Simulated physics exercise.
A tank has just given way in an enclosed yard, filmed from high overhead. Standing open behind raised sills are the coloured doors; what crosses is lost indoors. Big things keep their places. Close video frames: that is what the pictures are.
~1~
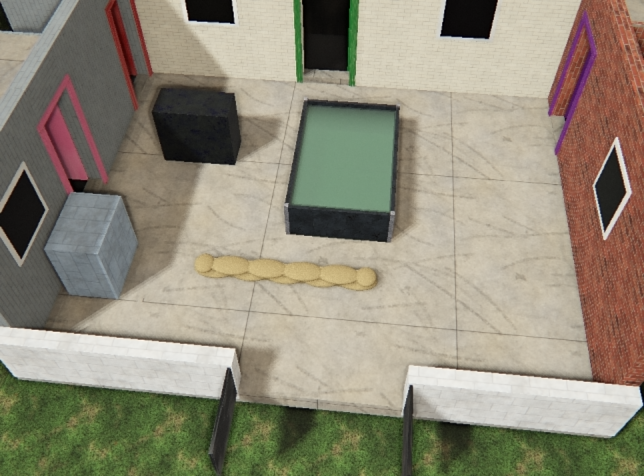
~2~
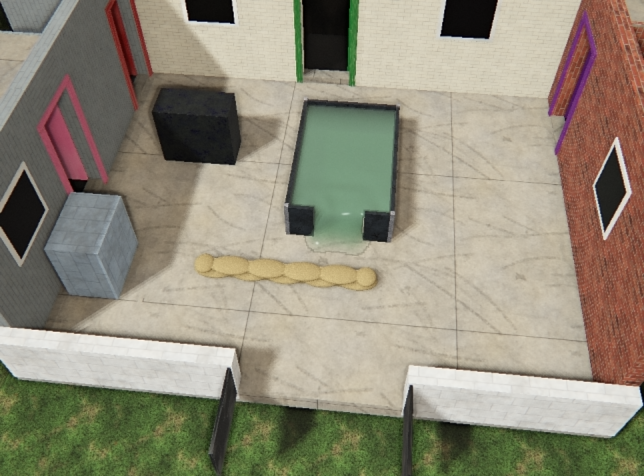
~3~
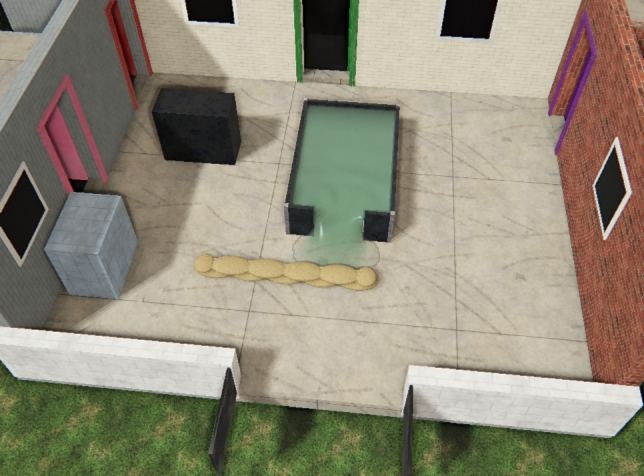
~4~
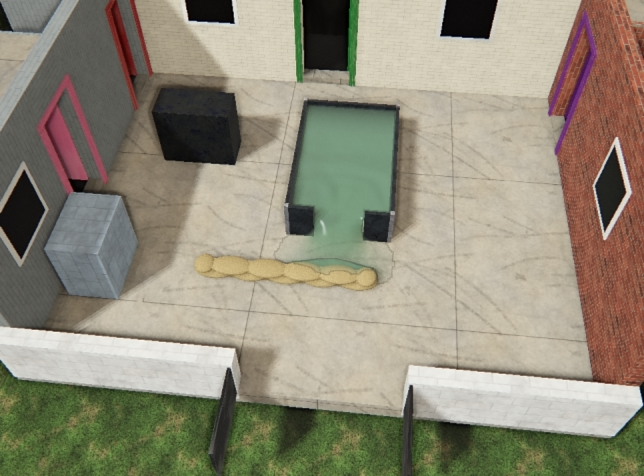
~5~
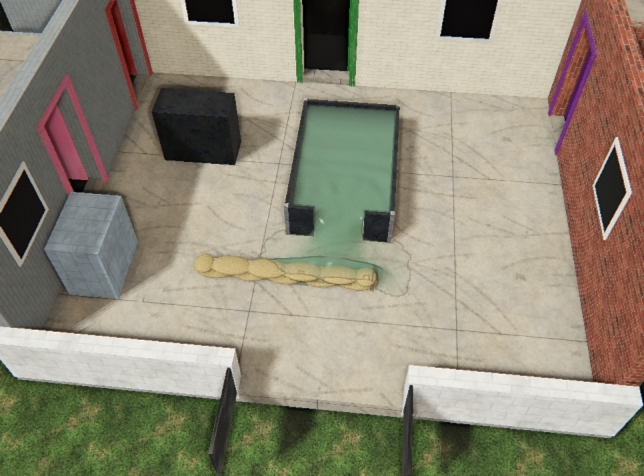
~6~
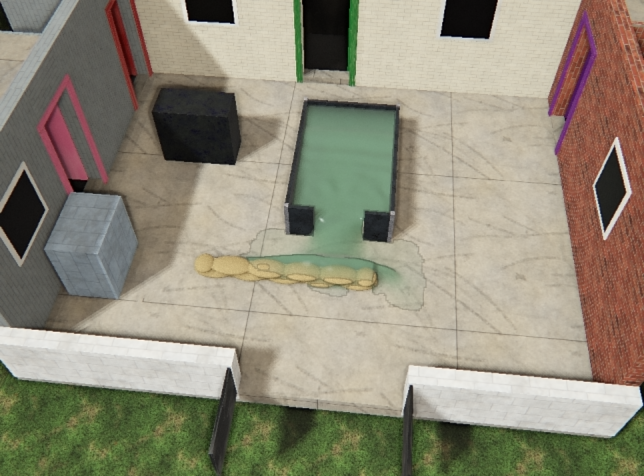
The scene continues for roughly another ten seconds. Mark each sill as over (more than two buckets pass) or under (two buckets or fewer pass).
The pink door is under, the purple door is under, the green door is under, the red door is under.
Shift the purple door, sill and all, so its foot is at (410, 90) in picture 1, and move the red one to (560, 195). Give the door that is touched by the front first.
It would be the pink door, I think.
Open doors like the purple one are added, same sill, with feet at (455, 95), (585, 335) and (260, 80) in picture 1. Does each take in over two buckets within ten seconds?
In order: Stays within it, tops the limit, stays within it.
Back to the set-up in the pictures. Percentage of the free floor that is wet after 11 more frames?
Close to 50 in a hundred, I think.
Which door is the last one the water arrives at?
My answer: The green-painted one.
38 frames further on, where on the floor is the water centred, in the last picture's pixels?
Near pixel (330, 215).
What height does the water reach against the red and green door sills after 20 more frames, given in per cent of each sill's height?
I'd say around 10 and 0 in a hundred.
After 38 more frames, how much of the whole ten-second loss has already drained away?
That comes to 70 per cent, as I work it out.
A moment on, water covers 20 % of the floor; the pink door not reached, the purple door not reached, the green door not reached, the red door not reached.
Next, water covers 50 % of the floor; the pink door wet at the sill, nothing in, the purple door not reached, the green door not reached, the red door not reached.
Then, water covers 45 % of the floor; the pink door under two buckets in, the purple door not reached, the green door not reached, the red door not reached.
Later, water covers 60 % of the floor; the pink door under two buckets in, the purple door wet at the sill, nothing in, the green door not reached, the red door wet at the sill, nothing in.
In the end, water covers 95 % of the floor; the pink door under two buckets in, the purple door wet at the sill, nothing in, the green door wet at the sill, nothing in, the red door under two buckets in.
